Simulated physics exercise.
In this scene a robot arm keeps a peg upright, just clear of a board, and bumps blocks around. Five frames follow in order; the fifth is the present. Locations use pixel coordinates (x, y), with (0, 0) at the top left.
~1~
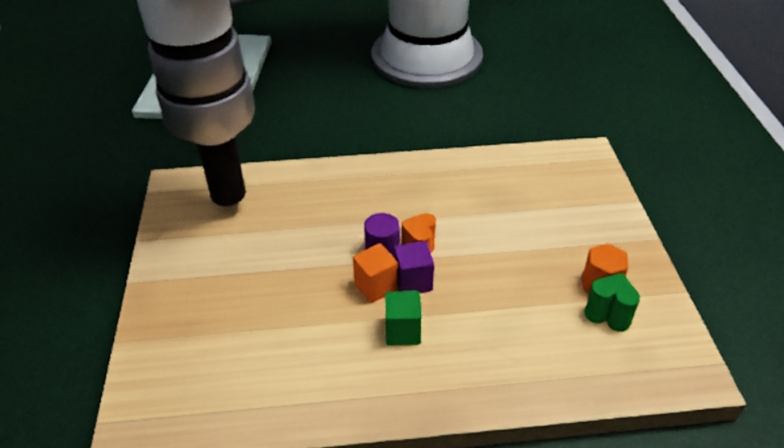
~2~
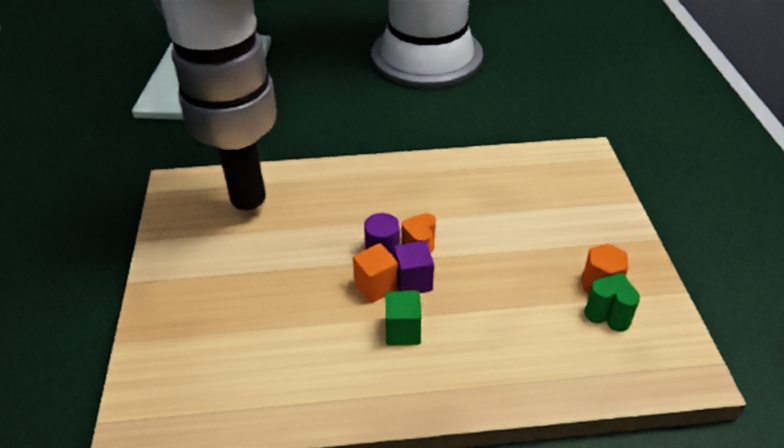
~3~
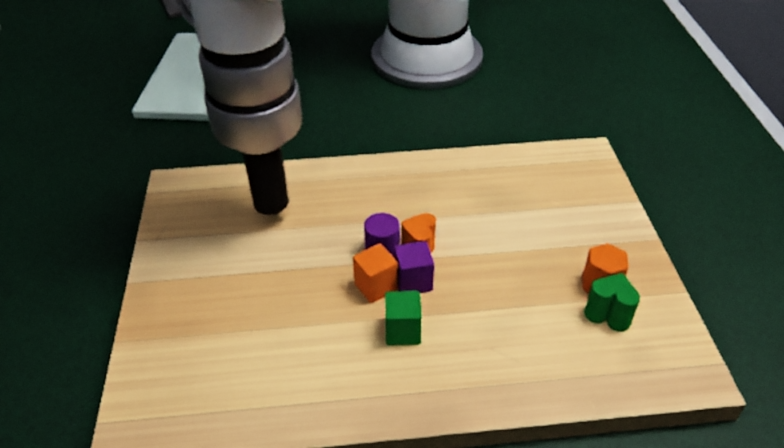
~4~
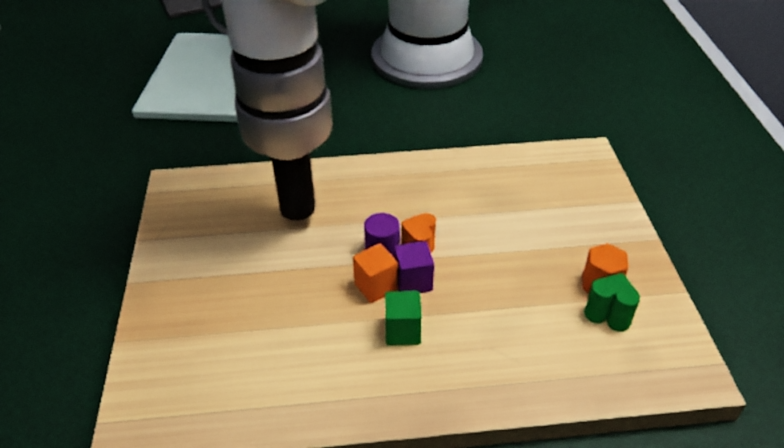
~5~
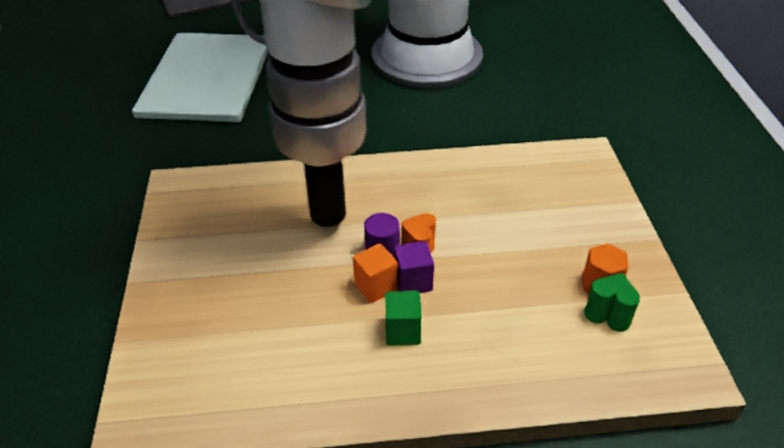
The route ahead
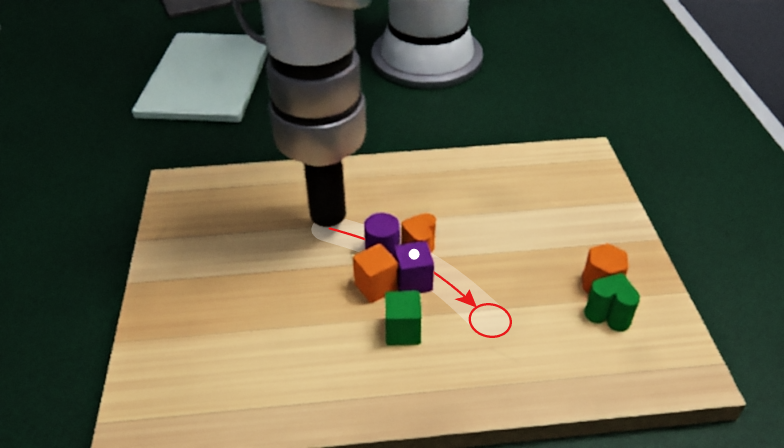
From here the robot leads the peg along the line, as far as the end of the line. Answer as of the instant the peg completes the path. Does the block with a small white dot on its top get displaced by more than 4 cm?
My answer is yes.
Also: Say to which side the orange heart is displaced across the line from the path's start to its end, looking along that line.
Measured against the direction from start to end, the orange heart shifts toward the left-hand side.
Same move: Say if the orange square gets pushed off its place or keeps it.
Once the path is done, it remains where it sat before.
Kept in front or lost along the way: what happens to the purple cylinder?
Final position: Ahead.
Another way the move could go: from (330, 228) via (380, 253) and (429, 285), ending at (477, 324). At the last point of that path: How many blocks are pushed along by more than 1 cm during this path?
Displaced: Three or more.
The line goes from (330, 228) through (388, 248) and (441, 278) to (490, 320); the dot is on the purple square.
On the path given first. One third of the way, peg (389, 235); purple cylinder (412, 242); purple square (423, 268); orange heart (434, 226).
Two thirds of the way, peg (443, 265); purple cylinder (472, 273); green square (406, 308), turned 20° clockwise; purple square (448, 294), turned 45° clockwise; orange heart (466, 233), turned 115° anticlockwise.
At the end, peg (492, 308); orange square unmoved; purple cylinder (531, 312); green square (406, 308), turned 20° clockwise; purple square (450, 298), turned 65° clockwise; orange heart (468, 235), turned 130° anticlockwise.
